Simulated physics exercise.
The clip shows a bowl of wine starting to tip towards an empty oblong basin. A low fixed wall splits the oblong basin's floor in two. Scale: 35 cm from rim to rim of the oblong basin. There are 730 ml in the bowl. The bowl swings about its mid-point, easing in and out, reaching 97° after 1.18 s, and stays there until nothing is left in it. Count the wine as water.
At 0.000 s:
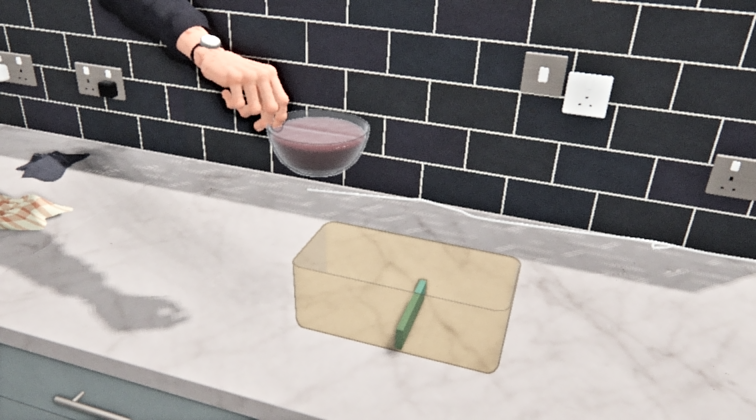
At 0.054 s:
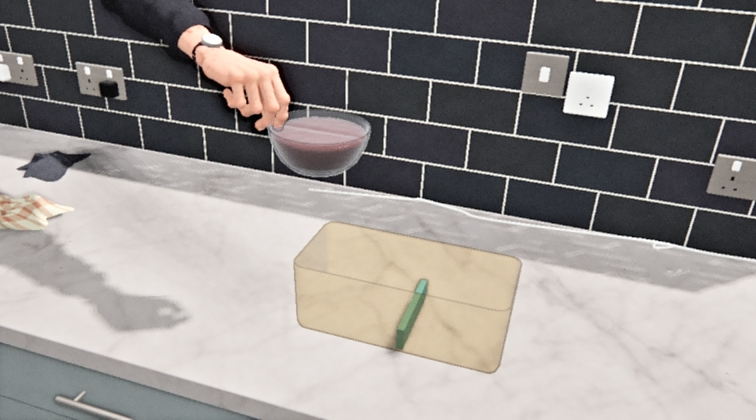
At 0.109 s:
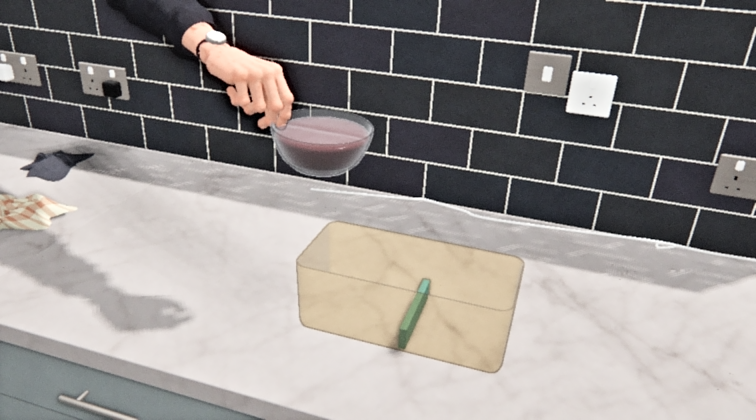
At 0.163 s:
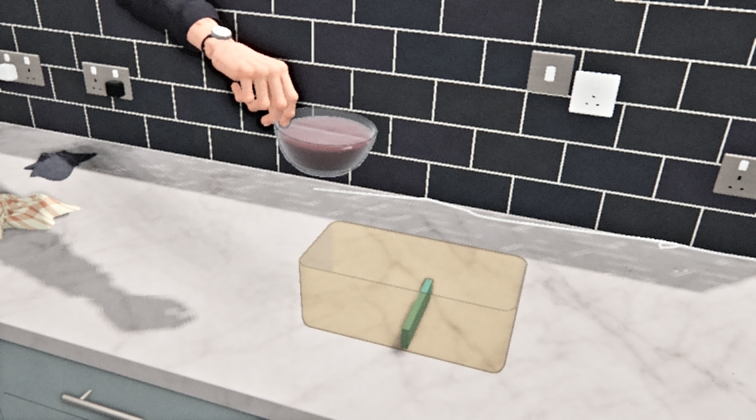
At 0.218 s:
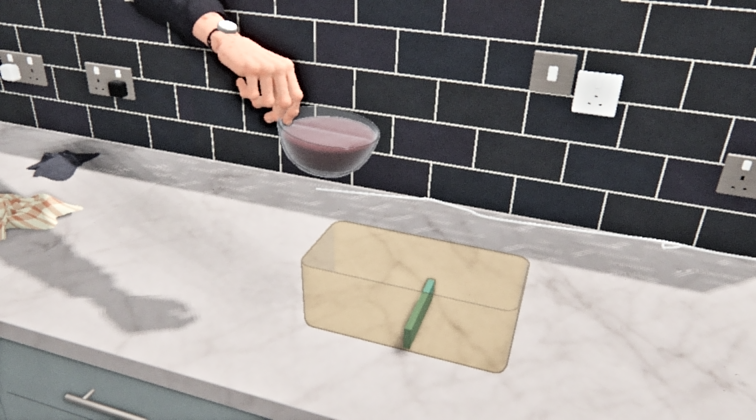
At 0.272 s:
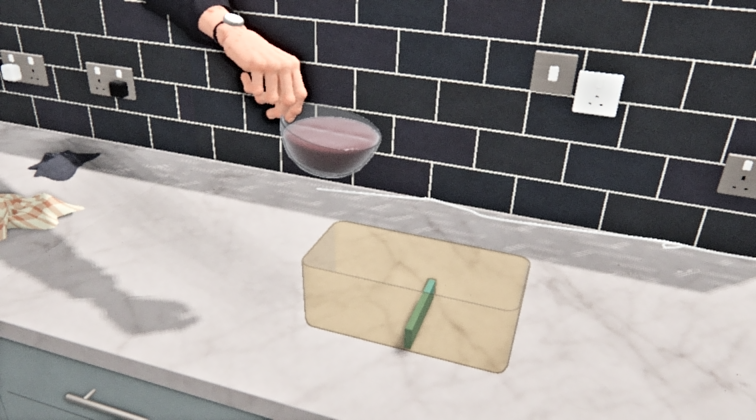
A glass bowl of dark reddish liquid, held at its left rim by a hand in a dark sleeve and wristwatch, tilts slightly down to the right while the view drifts very slightly left. This is a kitchen worktop of pale marble, seen from above and in front, against black tiles with sockets. Below the bowl sits a translucent yellowish oblong basin with a green object showing at it, and crumpled cloths lie left.
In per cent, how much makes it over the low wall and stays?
The far part has some 36 per cent.
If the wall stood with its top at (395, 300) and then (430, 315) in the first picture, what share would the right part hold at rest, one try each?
In turn about 65 and 10 per cent.
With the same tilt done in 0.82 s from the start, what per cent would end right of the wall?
Then about 30 per cent.
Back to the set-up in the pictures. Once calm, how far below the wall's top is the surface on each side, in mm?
Left about 24 mm, right about 30 mm.
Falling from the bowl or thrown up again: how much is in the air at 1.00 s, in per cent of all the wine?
Near 9 in a hundred.
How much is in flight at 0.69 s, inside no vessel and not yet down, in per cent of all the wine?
Near 40 in a hundred.
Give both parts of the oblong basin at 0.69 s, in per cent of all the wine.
Near 14 on the left, 6 on the right.
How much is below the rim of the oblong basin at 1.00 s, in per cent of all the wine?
About 88 per cent.
Then, 0.69 s in, the tilt is 62° and 40 per cent is still to pour, 14 is left of the wall and 6 right of it.
Then, 1.00 s in, the tilt is 92° and 3 per cent is still to pour, 54 is left of the wall and 34 right of it.
Then, 1.33 s in, the tilt is 97° and 0 per cent is still to pour, 63 is left of the wall and 35 right of it.
Then, 1.68 s in, the tilt is 97° and 0 per cent is still to pour, 63 is left of the wall and 35 right of it.
Finally, 63 per cent lies left of the wall, 36 right of it and 1 outside.
